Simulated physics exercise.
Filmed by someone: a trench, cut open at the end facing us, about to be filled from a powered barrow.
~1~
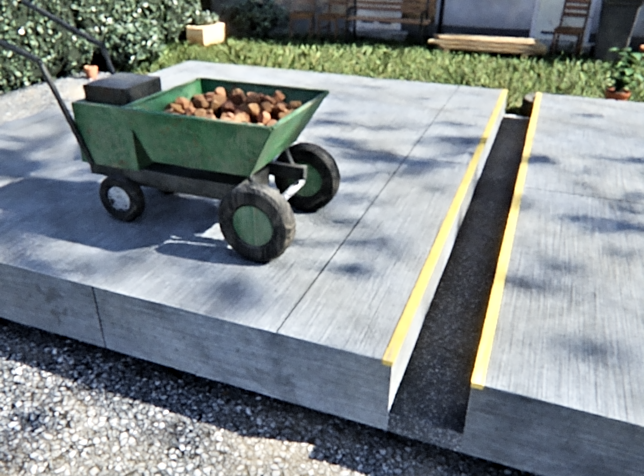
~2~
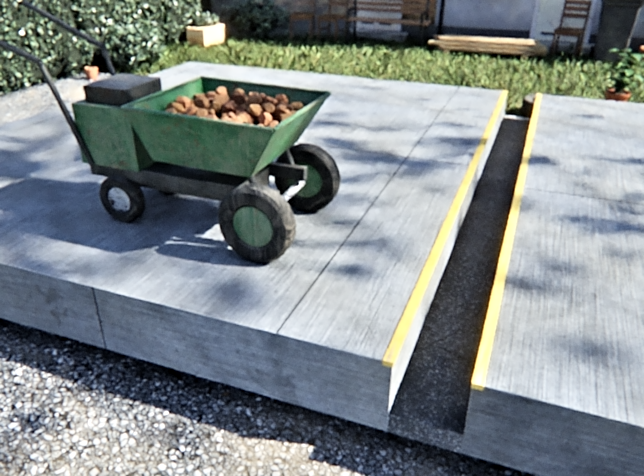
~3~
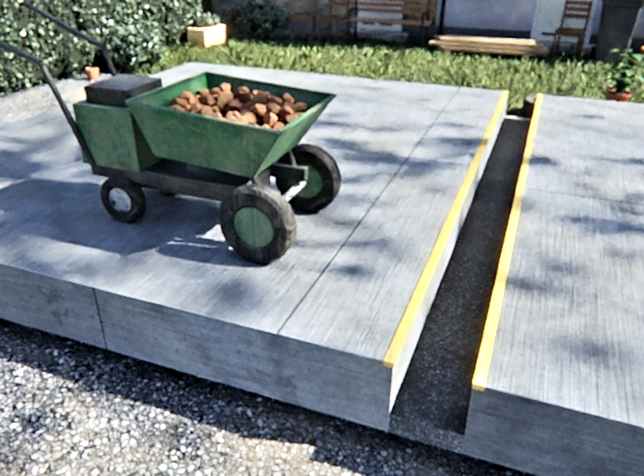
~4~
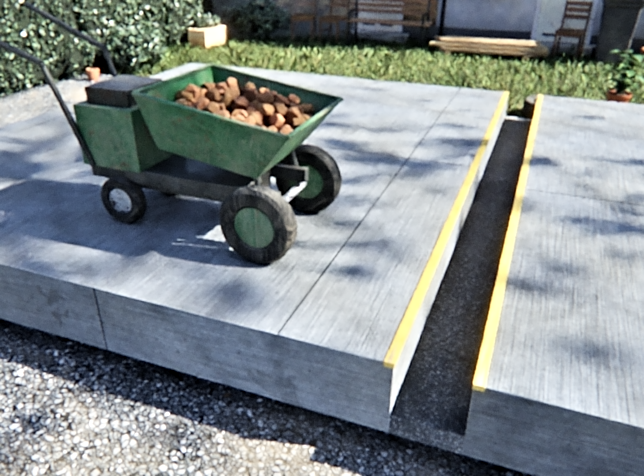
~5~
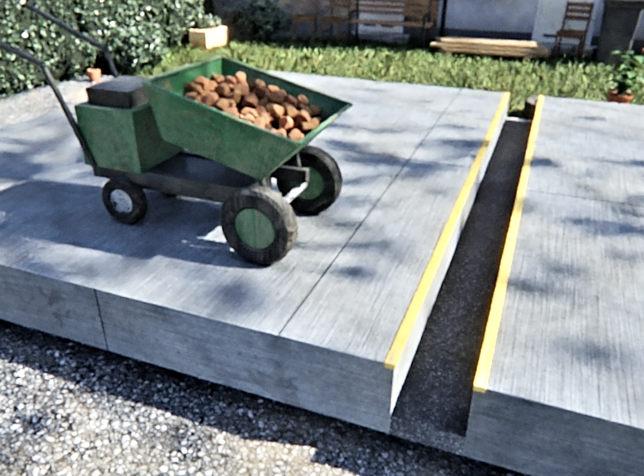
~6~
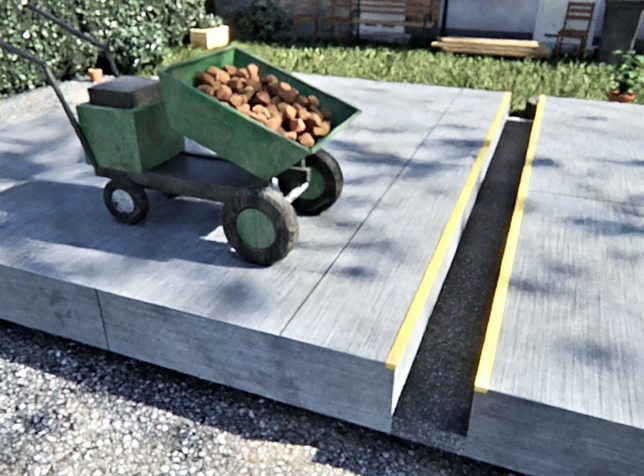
On a grey slab beside a trench, a green barrow's clod-filled skip tilts gradually rightward.
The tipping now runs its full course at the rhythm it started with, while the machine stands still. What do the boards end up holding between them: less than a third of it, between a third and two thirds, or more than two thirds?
They hold between a third and two thirds of it.
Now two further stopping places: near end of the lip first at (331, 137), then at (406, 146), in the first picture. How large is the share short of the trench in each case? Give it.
About 0 percent the first time, about 0 percent the second.
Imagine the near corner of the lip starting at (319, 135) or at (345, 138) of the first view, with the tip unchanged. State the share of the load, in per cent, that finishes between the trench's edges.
Close to 90 in a hundred, and close to 80 in a hundred.
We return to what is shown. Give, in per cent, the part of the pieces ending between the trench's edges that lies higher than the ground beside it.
Something like 0 in a hundred.
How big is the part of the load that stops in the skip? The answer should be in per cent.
About 0 %.
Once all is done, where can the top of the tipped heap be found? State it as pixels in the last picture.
The peak ends up near (404, 239).
Soon after the last picture, skip tipped steeply; all in the skip.
A little later, skip tipped right over; about two thirds in the skip; about a third short of the trench; a stray few in or heaped over the trench; a small part falling.
Later still, skip tipped right over; a small part in the skip; about half short of the trench; about half in or heaped over the trench; a stray few beyond it.
By the end, skip tipped right over; a stray few in the skip; about a third short of the trench; about half in or heaped over the trench; a stray few beyond it.
